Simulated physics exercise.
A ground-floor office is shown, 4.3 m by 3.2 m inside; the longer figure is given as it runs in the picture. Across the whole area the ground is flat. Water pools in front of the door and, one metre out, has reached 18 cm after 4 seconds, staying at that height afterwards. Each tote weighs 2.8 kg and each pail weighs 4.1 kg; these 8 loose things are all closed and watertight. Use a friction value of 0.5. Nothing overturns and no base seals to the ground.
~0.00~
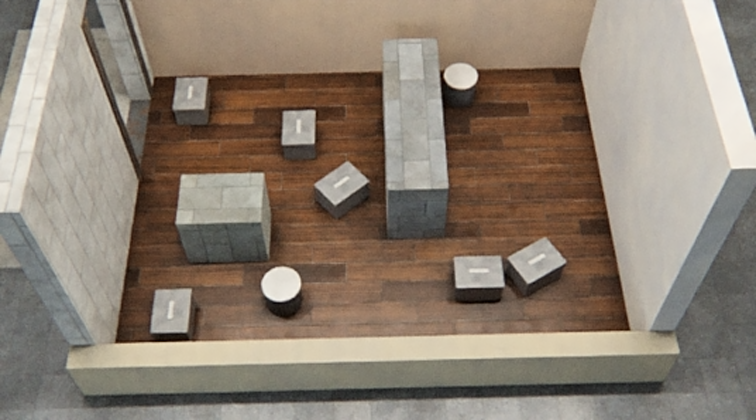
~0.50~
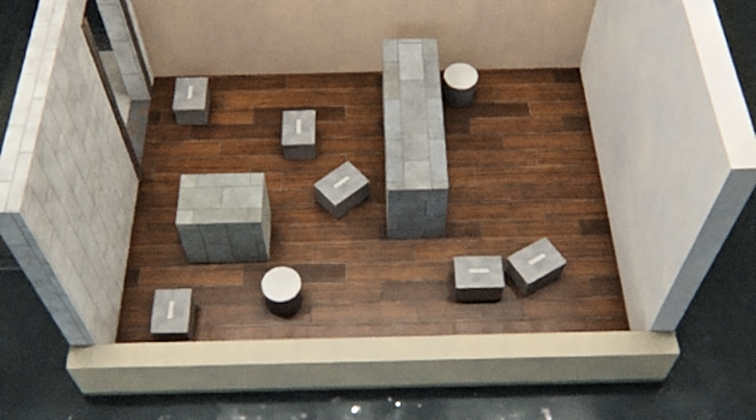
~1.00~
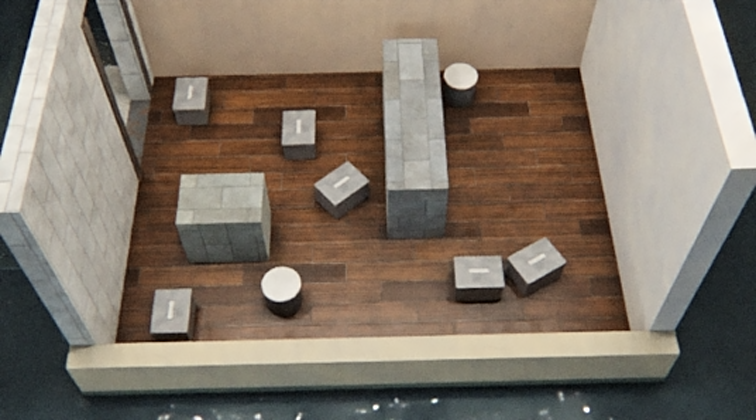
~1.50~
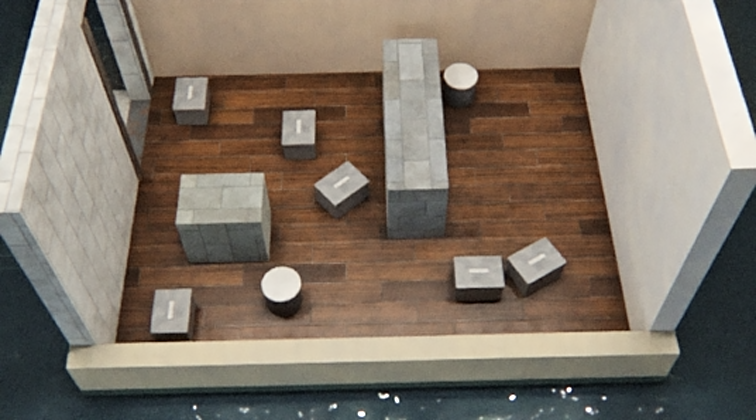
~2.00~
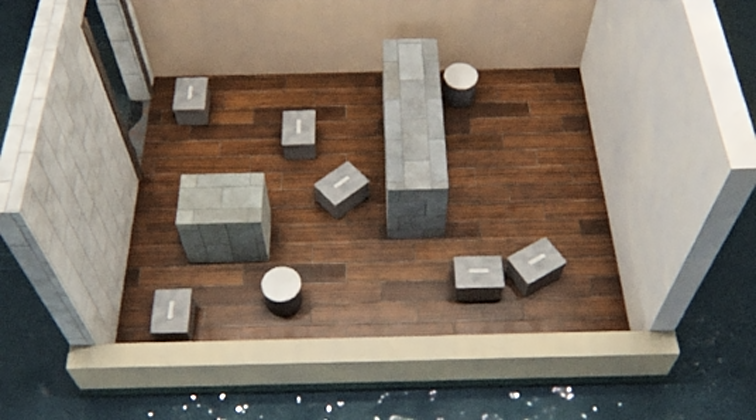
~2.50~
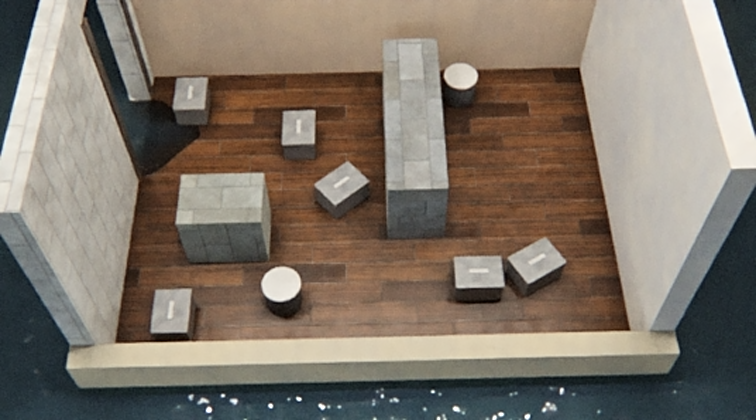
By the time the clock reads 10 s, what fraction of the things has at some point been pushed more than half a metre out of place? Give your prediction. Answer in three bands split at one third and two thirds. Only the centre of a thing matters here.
One third to two thirds.
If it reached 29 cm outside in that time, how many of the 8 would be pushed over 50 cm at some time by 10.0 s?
Then the count would be 7.
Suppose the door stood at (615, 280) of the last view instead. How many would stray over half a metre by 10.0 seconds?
Result: 5.
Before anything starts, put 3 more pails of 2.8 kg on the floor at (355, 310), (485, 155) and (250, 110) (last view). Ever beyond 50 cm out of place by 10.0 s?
Beyond the limit; within the limit; beyond the limit.
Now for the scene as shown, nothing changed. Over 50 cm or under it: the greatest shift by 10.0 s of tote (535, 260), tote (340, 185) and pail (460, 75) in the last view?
First not as far, then farther, then not as far.
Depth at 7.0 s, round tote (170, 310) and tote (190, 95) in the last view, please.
Roughly 0 and 9 cm.
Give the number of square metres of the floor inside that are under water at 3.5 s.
I'd estimate close to 2.0 m2.
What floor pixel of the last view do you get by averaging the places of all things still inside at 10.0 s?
It works out to somewhere near (378, 244) on the floor.
After 3.5 s 0 of 8 are over 50 cm from their spots; 0 afloat.
After 4.5 s 2 of 8 are over 50 cm from their spots; 1 afloat.
After 7.0 s 3 of 8 are over 50 cm from their spots; 3 afloat.
After 10.0 s 4 of 8 are over 50 cm from their spots, and 4 have been at some point; 5 afloat.
